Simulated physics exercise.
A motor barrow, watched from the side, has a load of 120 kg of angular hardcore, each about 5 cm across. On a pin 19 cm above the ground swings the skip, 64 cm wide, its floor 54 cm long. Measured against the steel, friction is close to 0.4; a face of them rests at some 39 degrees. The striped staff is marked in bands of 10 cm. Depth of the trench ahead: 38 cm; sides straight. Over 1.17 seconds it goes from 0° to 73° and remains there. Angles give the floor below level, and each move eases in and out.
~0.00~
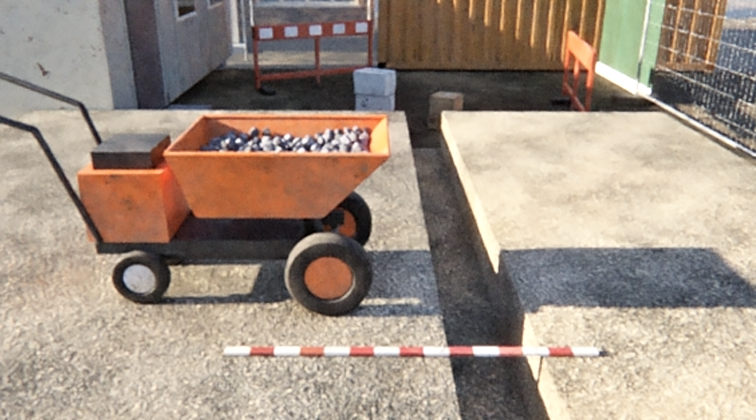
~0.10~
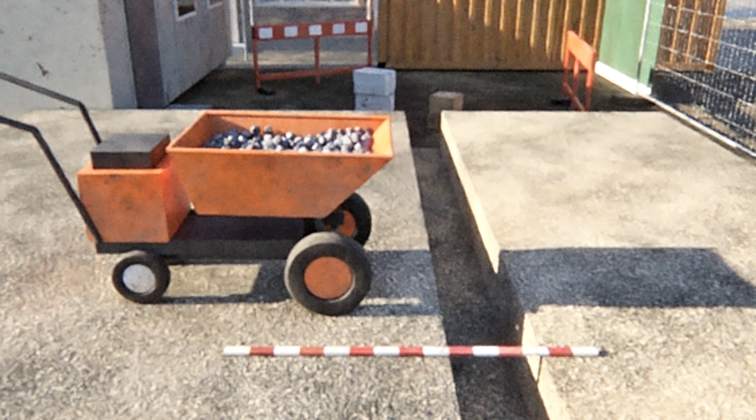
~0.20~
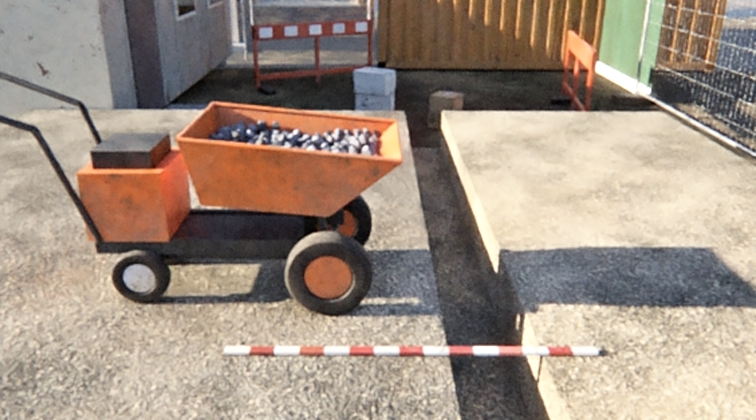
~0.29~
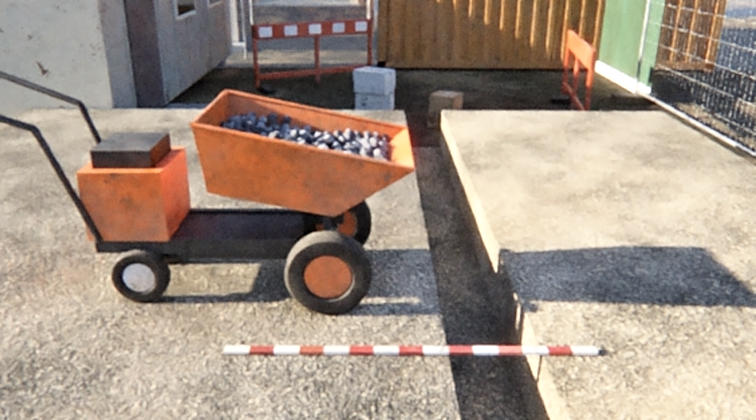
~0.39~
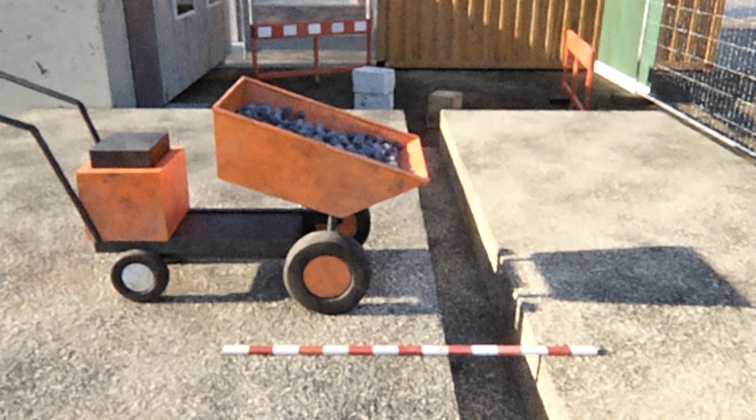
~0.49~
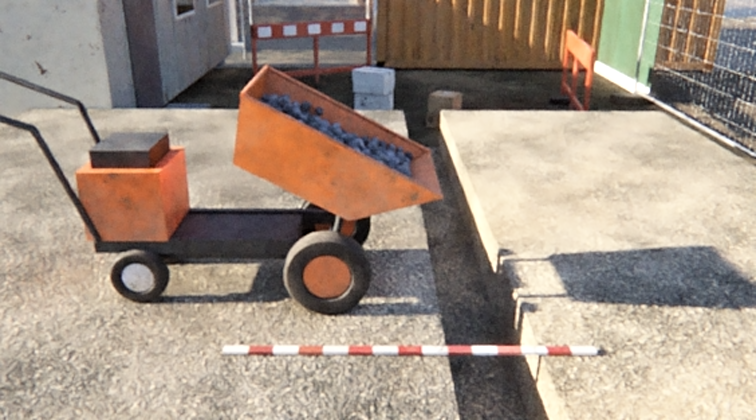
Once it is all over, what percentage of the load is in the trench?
Roughly 92 percent of the load is in the trench.
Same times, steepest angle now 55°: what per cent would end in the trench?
Then roughly 25 percent.
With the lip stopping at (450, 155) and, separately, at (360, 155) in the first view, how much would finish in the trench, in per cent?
I'd expect close to 5 per cent at the first and 100 per cent at the second.
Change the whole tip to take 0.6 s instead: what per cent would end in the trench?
That works out at about 70 in a hundred.
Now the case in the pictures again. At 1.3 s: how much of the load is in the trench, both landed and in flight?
Something like 35 in a hundred.
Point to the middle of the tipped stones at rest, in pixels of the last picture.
Roughly (481, 331), I'd say.
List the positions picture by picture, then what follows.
The first frame shows lip at (389, 155), floor tilted 0°, highest stones at (342, 137).
The second frame shows lip at (393, 157), floor tilted 1°, highest stones at (292, 137); the stones move at 0.2 m/s on average.
The third frame shows lip at (402, 161), floor tilted 5°, highest stones at (245, 133); the stones move at 0.5 m/s on average.
In the fourth frame, the skip is at 12°, its lip at (415, 169); the top of the load is at (237, 124); the stones move at 0.6 m/s on average.
The fifth frame shows lip at (428, 181), floor tilted 19°, highest stones at (253, 113); the stones move at 0.7 m/s on average.
The sixth frame shows lip at (442, 197), floor tilted 28°, highest stones at (269, 102); the stones move at 0.8 m/s on average.
After 0.9 s the floor is at 62°; 100 % in the skip; the foremost stones are at (458, 242).
After 1.3 s the floor is at 73°; 65 % in the skip, 33 % in the trench, 1 % past the trench; the foremost stones are at (525, 280).
After 1.6 s the floor is at 73°; 21 % in the skip, 71 % in the trench, 8 % past the trench; the foremost stones are at (574, 272).
After 3.6 s the floor is at 73°; 0 % in the skip, 92 % in the trench, 8 % past the trench; the foremost stones are at (588, 278).
